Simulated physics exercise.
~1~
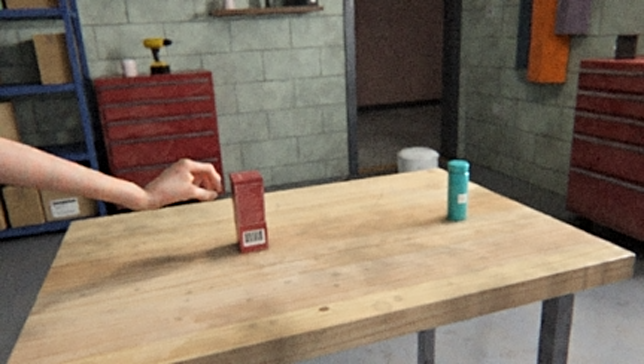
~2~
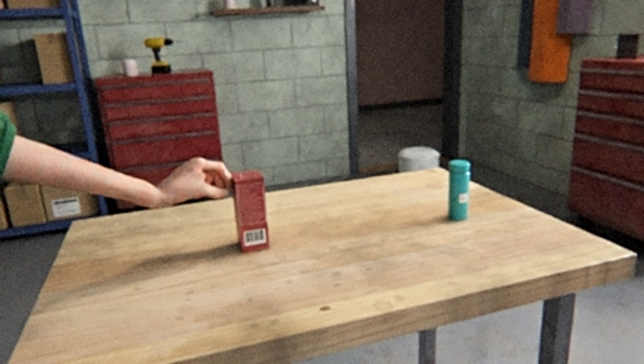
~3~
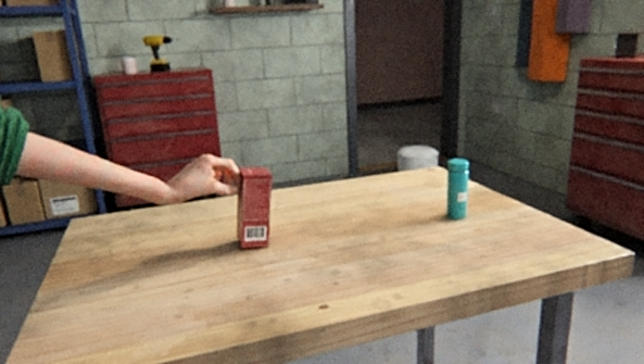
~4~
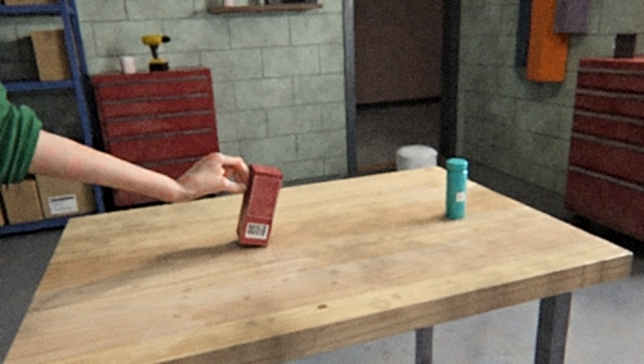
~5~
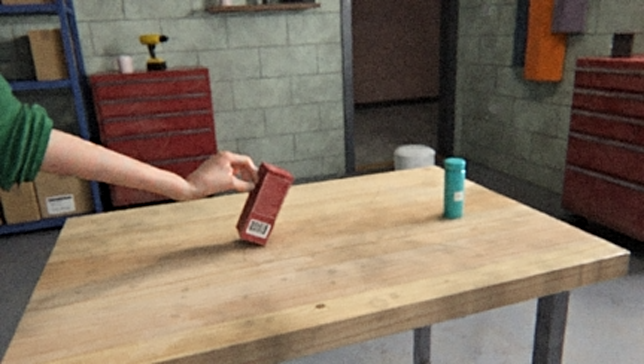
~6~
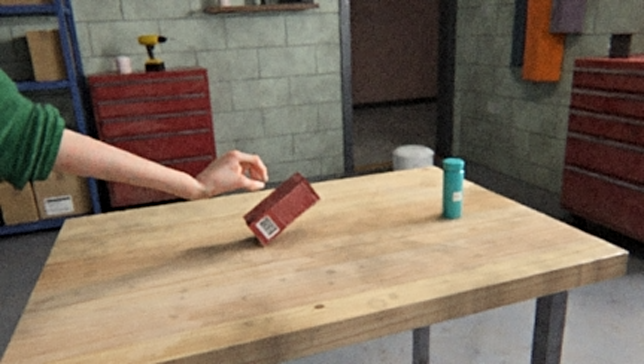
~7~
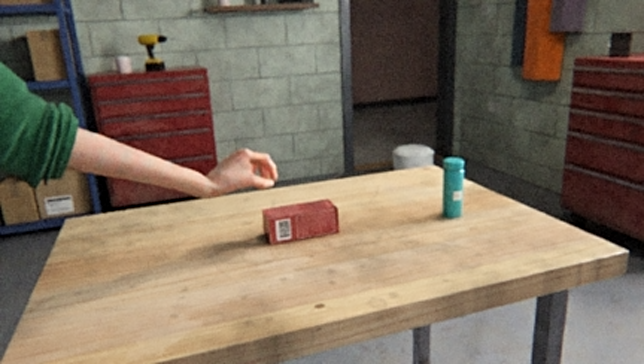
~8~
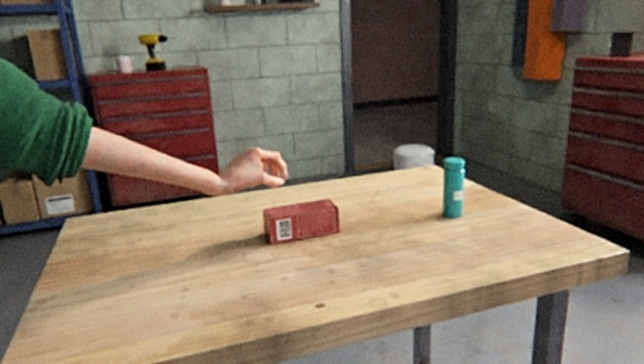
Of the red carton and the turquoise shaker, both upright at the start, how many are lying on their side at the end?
One of them is lying on its side at the end, the red carton, while the turquoise shaker is still upright.
